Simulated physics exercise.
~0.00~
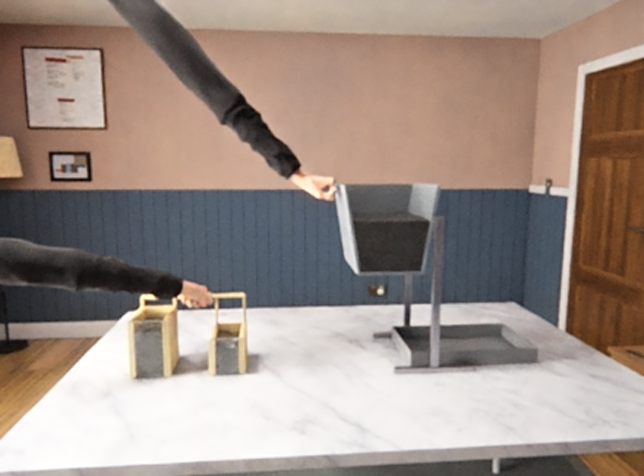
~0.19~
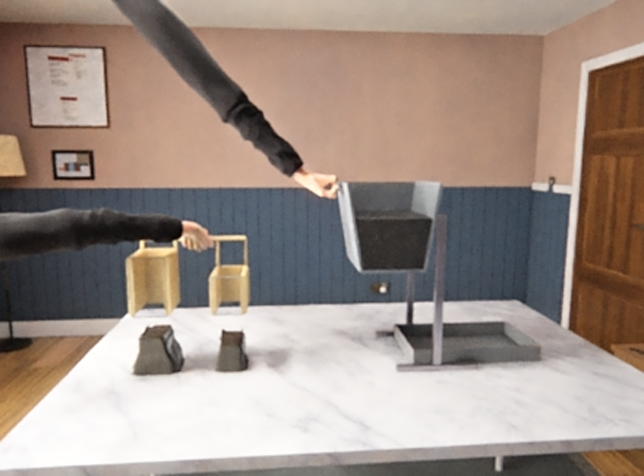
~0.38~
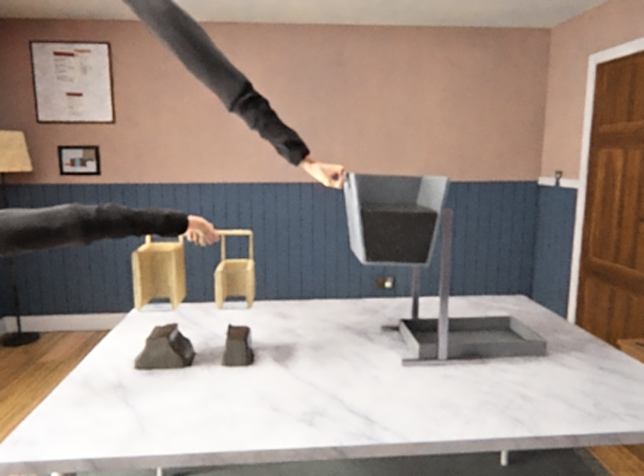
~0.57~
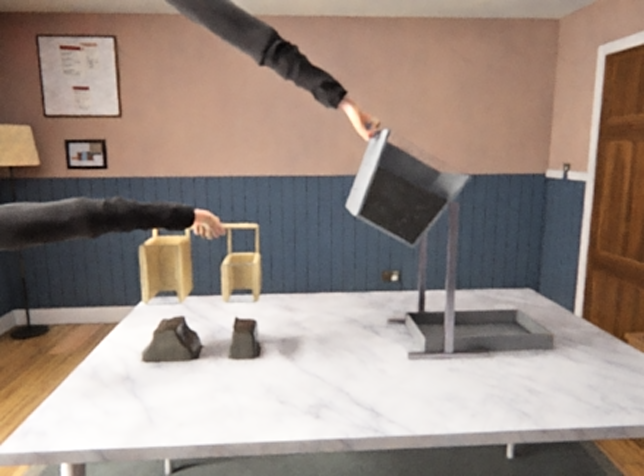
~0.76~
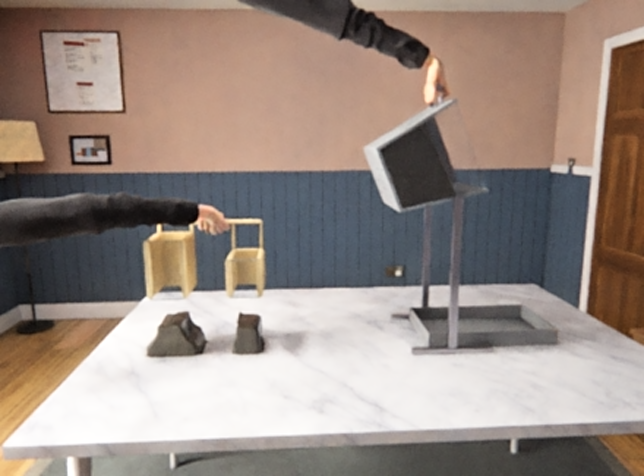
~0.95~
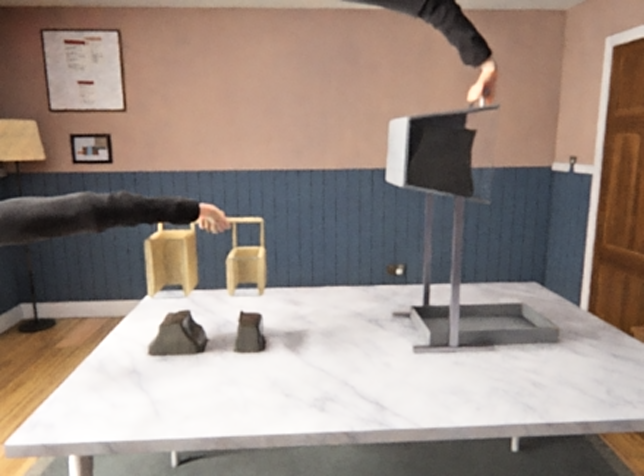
One hand lifts yellow moulds off two dark blocks, then another tilts a grey tub sideways.
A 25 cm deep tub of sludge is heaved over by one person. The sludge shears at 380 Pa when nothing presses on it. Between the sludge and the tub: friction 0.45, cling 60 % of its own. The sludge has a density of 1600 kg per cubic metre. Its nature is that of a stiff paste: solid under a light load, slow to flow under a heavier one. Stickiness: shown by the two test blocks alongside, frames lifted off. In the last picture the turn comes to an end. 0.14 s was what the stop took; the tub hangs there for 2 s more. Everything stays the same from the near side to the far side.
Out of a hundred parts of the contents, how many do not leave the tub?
Around 38 in every hundred.
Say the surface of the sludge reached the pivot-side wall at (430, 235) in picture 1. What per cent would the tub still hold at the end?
I'd say close to 55 % stays in the tub.
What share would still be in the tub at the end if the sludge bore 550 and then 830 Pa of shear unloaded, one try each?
First try roughly 45 per cent, second try roughly 0 per cent.
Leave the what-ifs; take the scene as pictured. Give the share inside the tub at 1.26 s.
I'd say close to 50 %.
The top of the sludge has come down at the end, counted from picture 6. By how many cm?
13 cm or so.
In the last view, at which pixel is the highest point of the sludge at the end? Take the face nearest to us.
The highest point sits at around (445, 170).
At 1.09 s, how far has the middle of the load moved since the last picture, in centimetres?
The distance comes to some 8 cm.
By 1.09 s, the tub is at 93 degrees and holds 83 %.
By 1.26 s, the tub is at 93 degrees and holds 49 %.
By 1.43 s, the tub is at 93 degrees and holds 40 %.
By 1.60 s, the tub is at 93 degrees and holds 38 %.
By 2.95 s, at the end, the tub is at 93 degrees and holds 38 %.
